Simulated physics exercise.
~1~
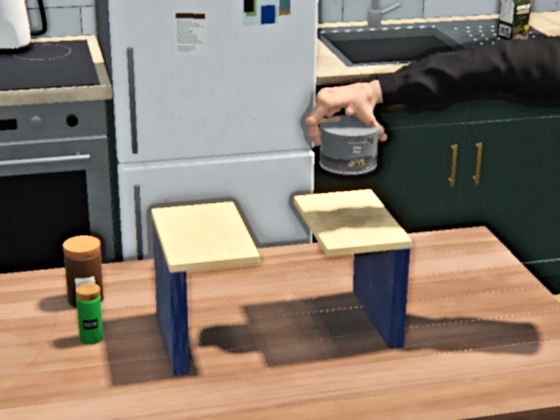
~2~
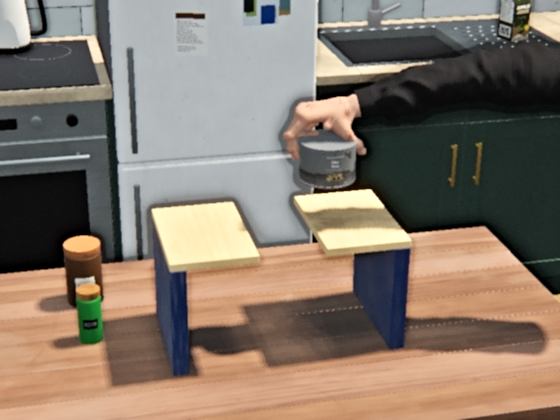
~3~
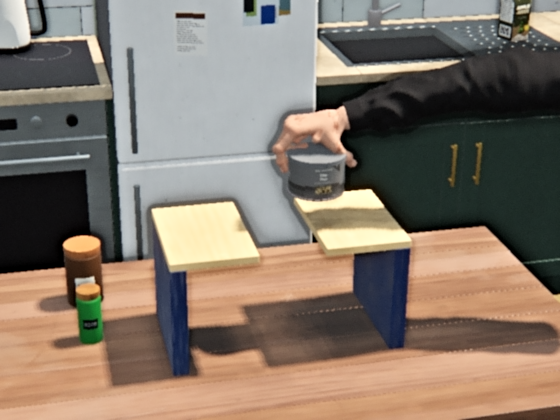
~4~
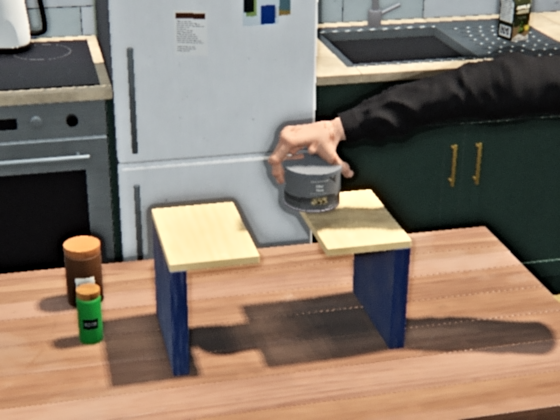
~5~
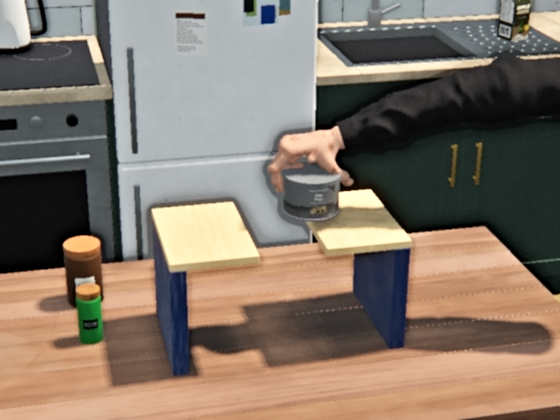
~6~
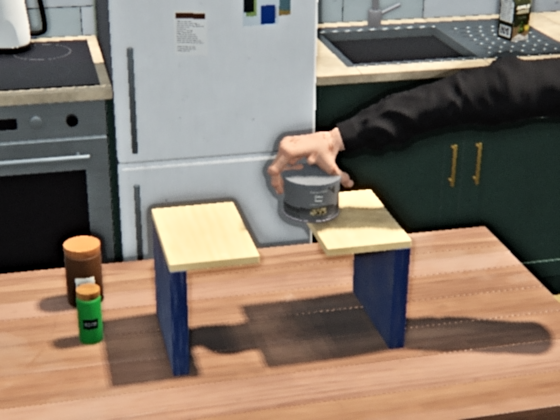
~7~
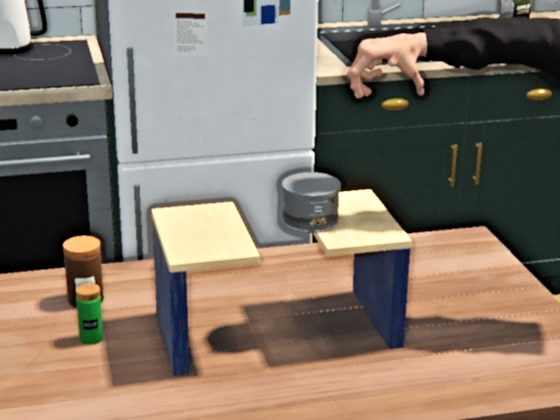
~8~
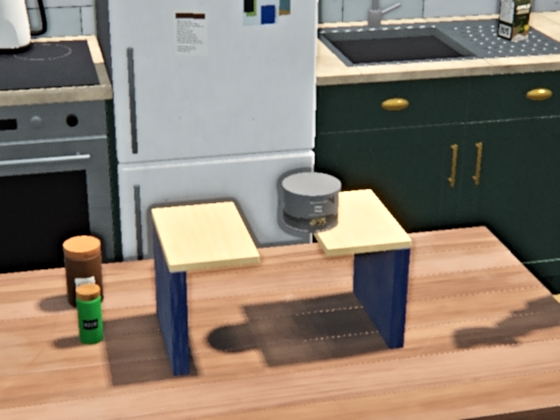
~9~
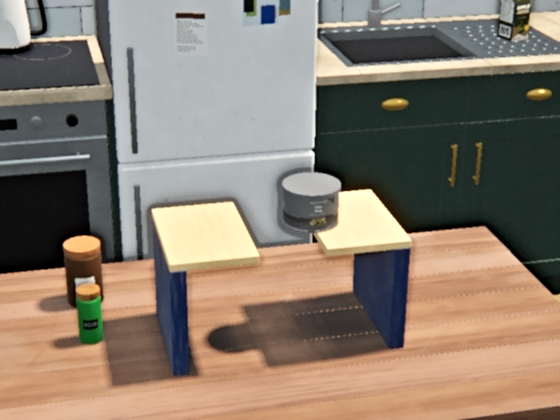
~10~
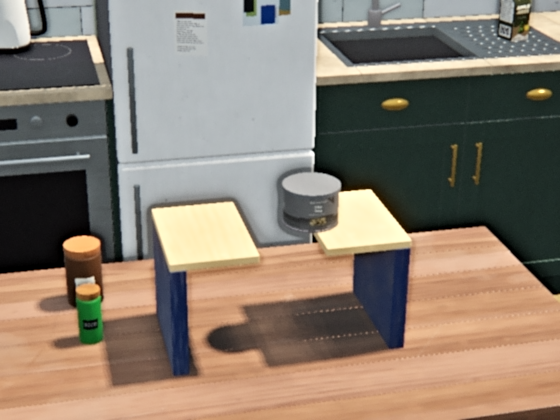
The footage shows a hand lowering a grey tub leftward over the gap in a stand with pale tops and blue legs, near a brown jar and green shaker. The hand lets go and withdraws, and the tub stays perched at the gap beside the right top.
